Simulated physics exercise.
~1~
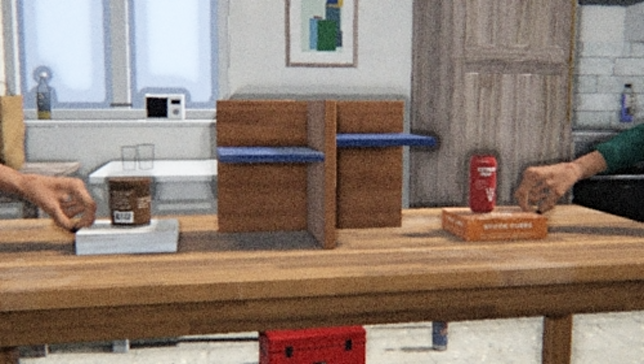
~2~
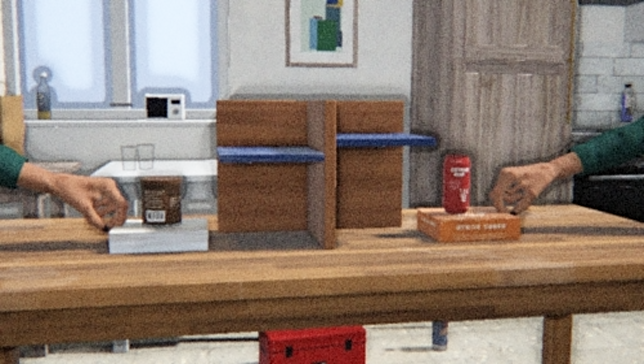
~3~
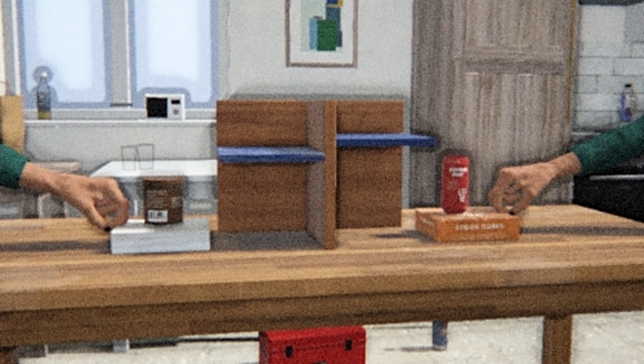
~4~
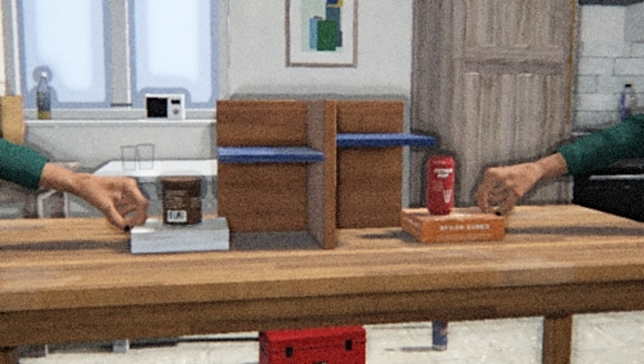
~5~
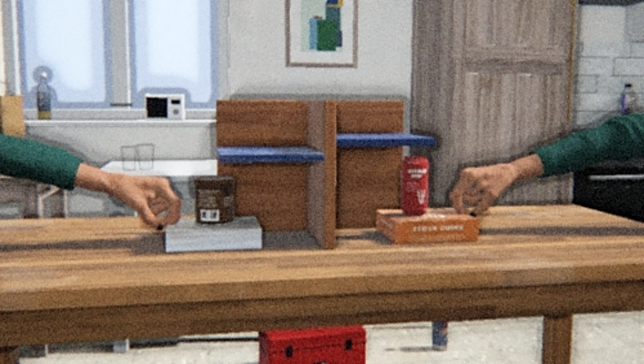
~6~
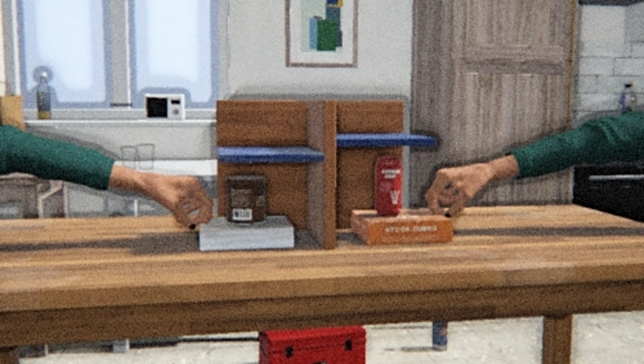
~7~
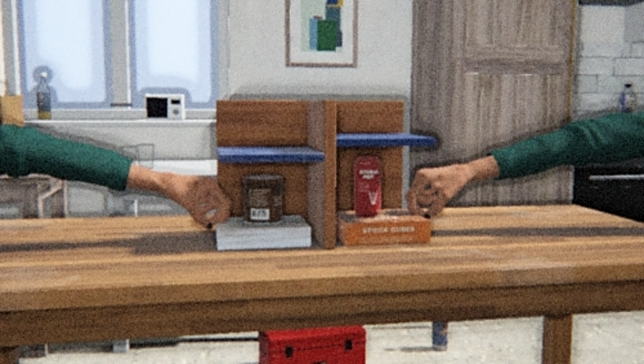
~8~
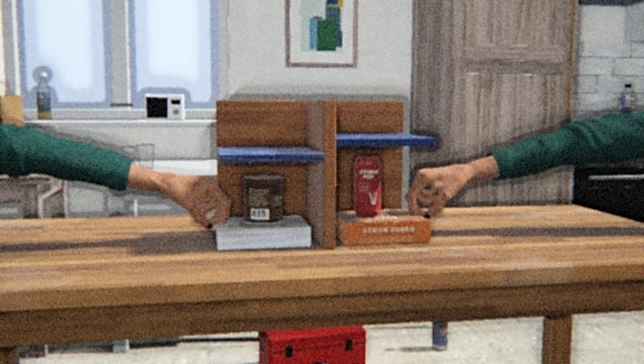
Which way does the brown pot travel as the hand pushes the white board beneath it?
The brown pot moves to the right, riding on the white board.
On a wooden table, two hands pushed a brown pot on a white board and a red can on an orange packet towards each other, pausing briefly early on, until both rode in untouched under the blue shelves and stopped, still upright.
